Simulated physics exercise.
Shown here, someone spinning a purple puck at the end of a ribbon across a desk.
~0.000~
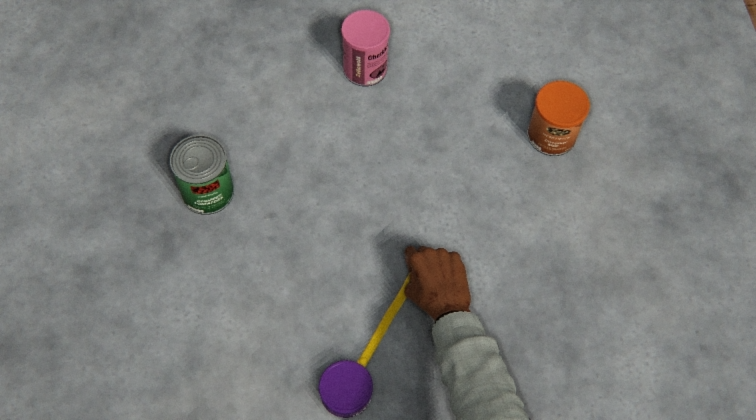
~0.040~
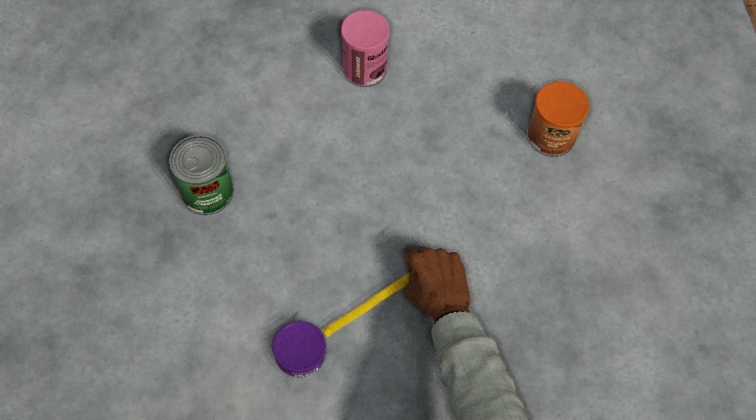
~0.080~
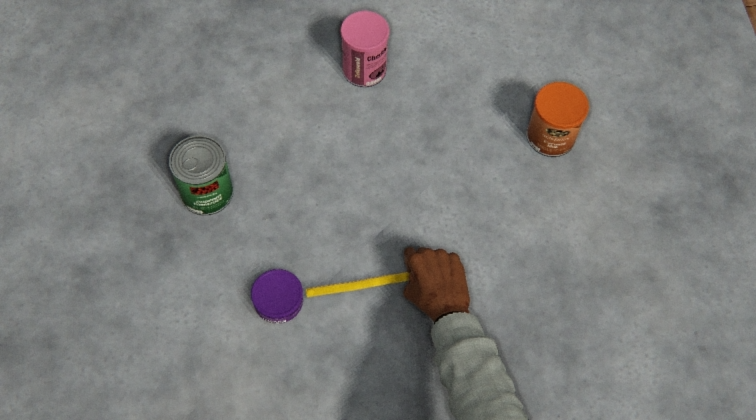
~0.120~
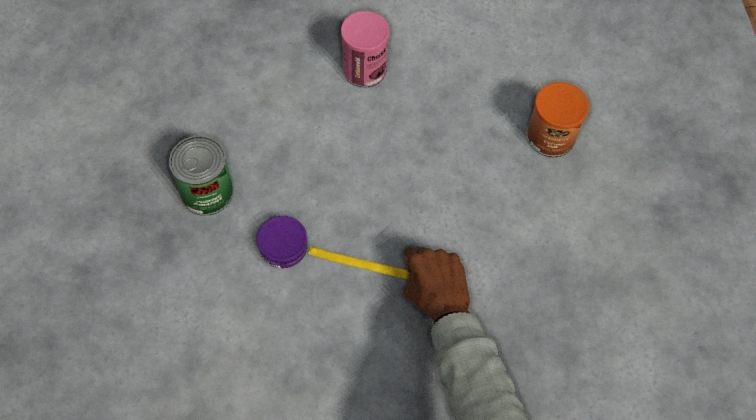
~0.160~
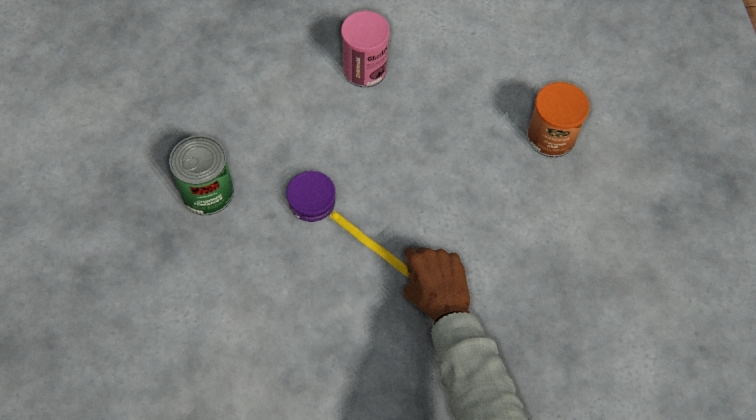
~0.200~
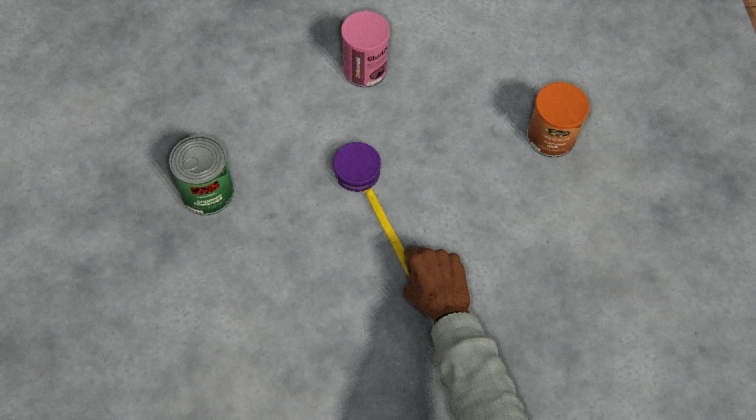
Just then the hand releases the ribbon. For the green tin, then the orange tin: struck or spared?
The green tin stays untouched; the orange tin gets hit.
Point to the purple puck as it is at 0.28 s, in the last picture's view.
At about (459, 144).
After 0.28 s, puck near (459, 144).
After 0.40 s, puck near (507, 122); orange tin pushed aside.
In the end, puck near (505, 121); orange tin pushed aside. The green tin remains clear and the orange tin takes the knock.
